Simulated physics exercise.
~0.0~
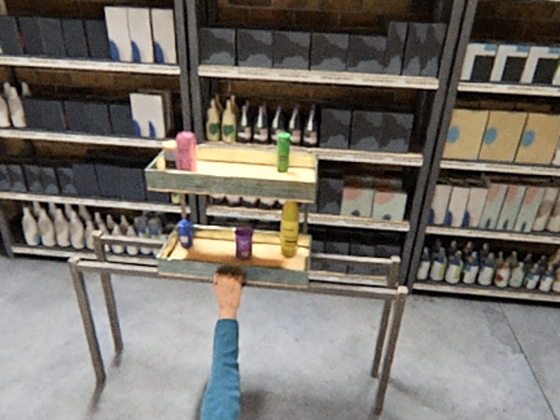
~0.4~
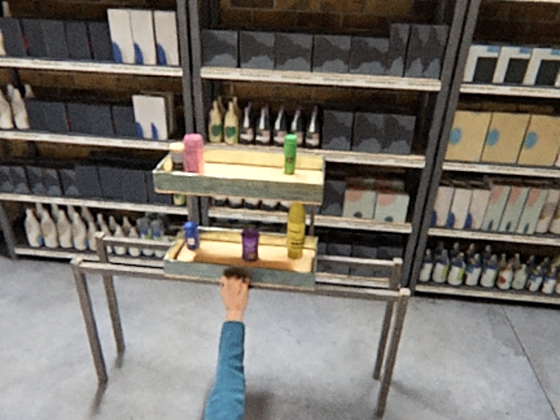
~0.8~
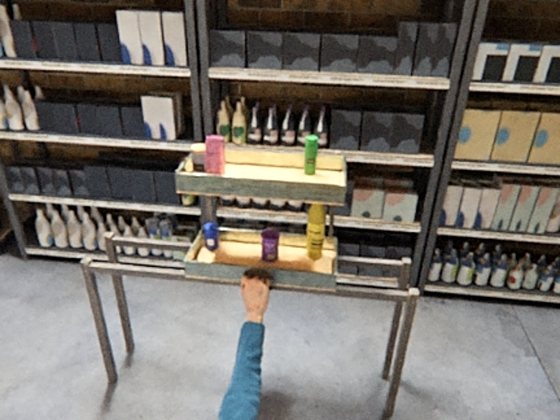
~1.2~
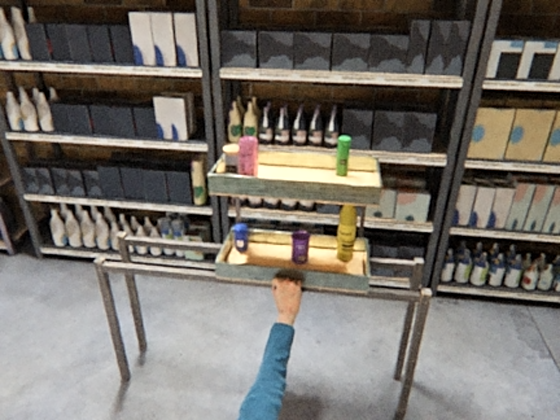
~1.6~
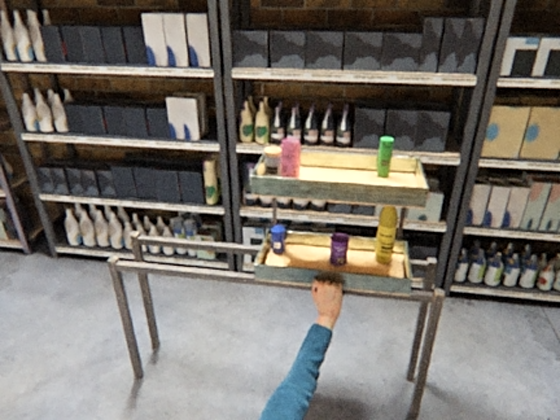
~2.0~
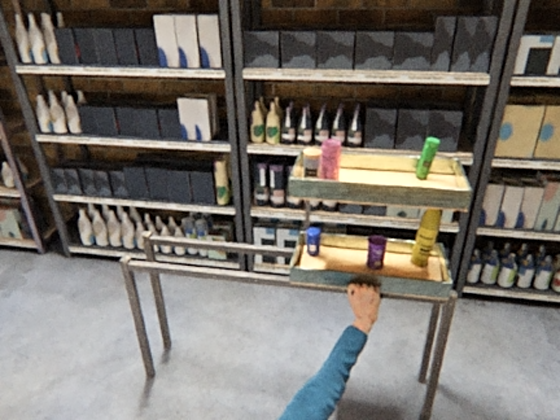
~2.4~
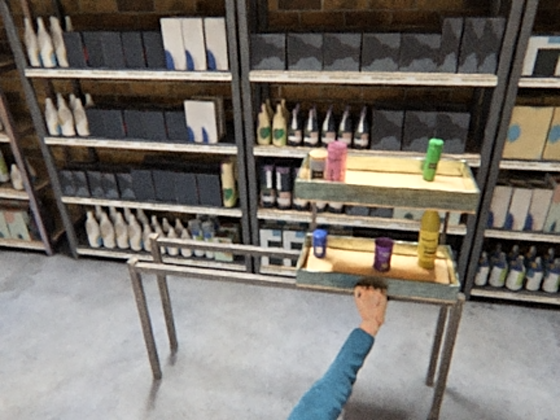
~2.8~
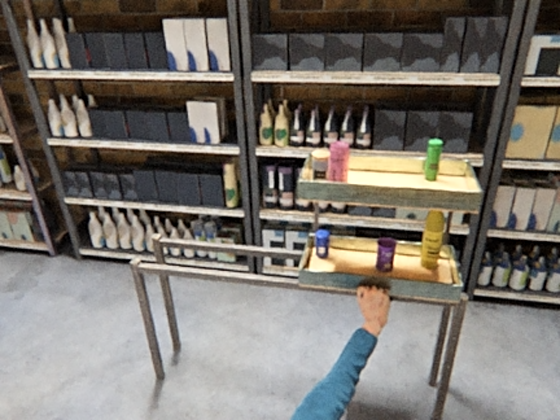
In a storeroom lined with shelves of bottles and boxes, a hand pushes a two-level tray of colourful containers rightward along a metal stand until it stops at the right end, the yellow bottle and green shaker tipping slightly before everything settles upright on the tray.
